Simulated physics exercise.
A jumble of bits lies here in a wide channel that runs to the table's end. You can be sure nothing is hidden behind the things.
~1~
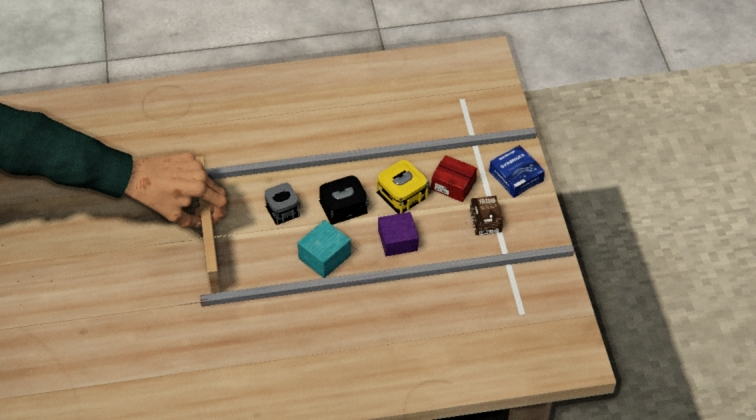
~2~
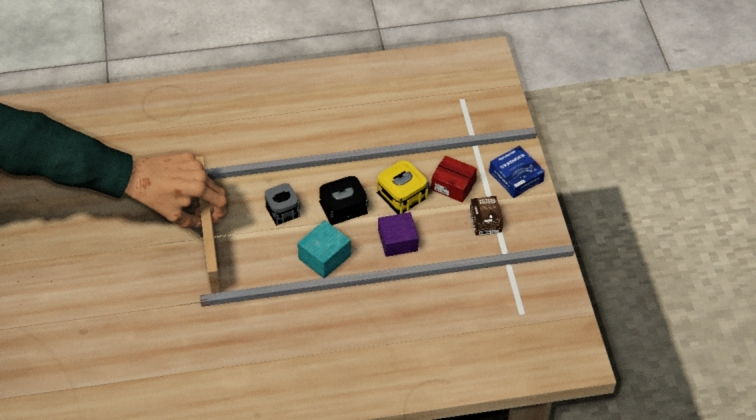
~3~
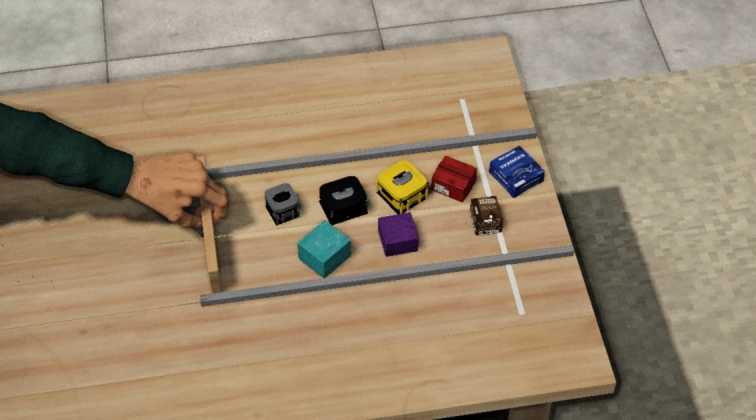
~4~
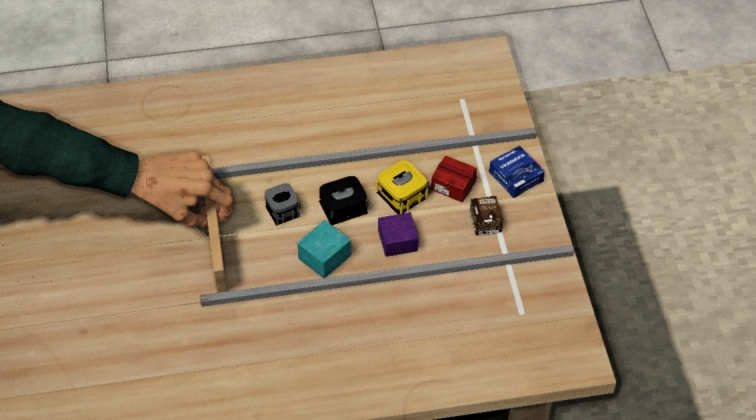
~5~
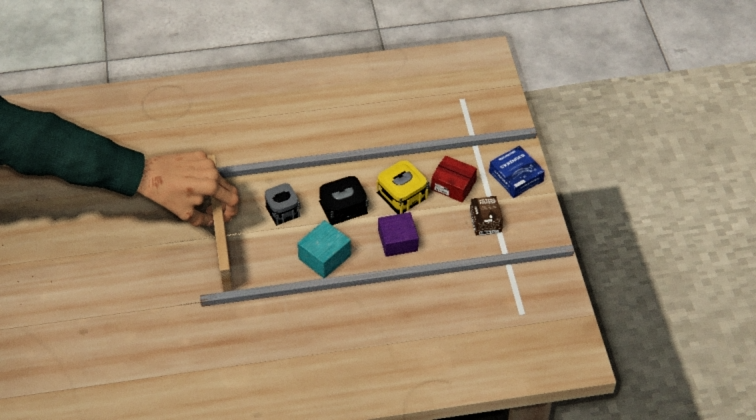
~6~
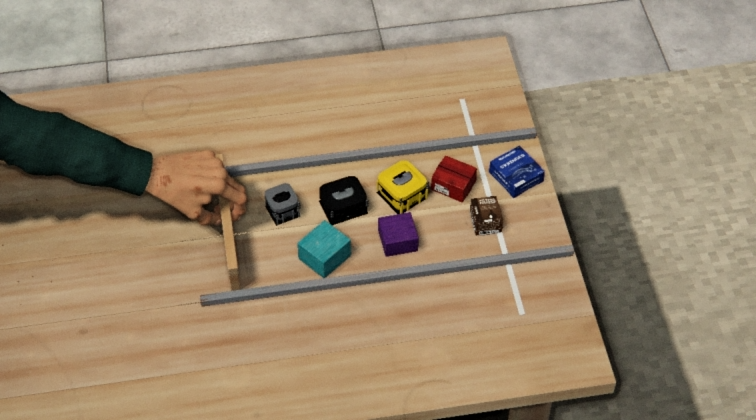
The clip opens on a wooden table where a hand in a dark green sleeve holds a small wooden board upright between two grey rails, left of a jumble of colourful boxes and blocks. The hand then slides the board slightly right, while the objects stay still.
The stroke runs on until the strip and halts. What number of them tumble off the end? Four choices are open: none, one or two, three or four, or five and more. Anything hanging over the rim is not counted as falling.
Of those, three or four.
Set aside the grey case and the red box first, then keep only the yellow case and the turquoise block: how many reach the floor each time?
Going first to second: 2 and 2.
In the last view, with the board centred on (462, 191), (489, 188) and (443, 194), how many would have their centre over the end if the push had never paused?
Place by place, 2, 4 and 2.
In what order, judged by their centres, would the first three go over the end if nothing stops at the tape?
Sequence, earliest first: The blue box; the red box; the yellow case.
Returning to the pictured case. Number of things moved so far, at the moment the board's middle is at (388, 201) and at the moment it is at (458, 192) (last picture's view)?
So 7, and at the other place 8.
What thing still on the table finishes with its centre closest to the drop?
It's the purple block.
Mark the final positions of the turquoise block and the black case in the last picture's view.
Final positions - turquoise block around (522, 233), black case around (534, 178).
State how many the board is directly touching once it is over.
It is in contact with 2.
A little later, none off yet; blue box at rest near (517, 172); brown box at rest near (486, 216); red box moving near (463, 178).
When it is over, the number that fall off is three or four; down, yellow case, red box, brown box and blue box.
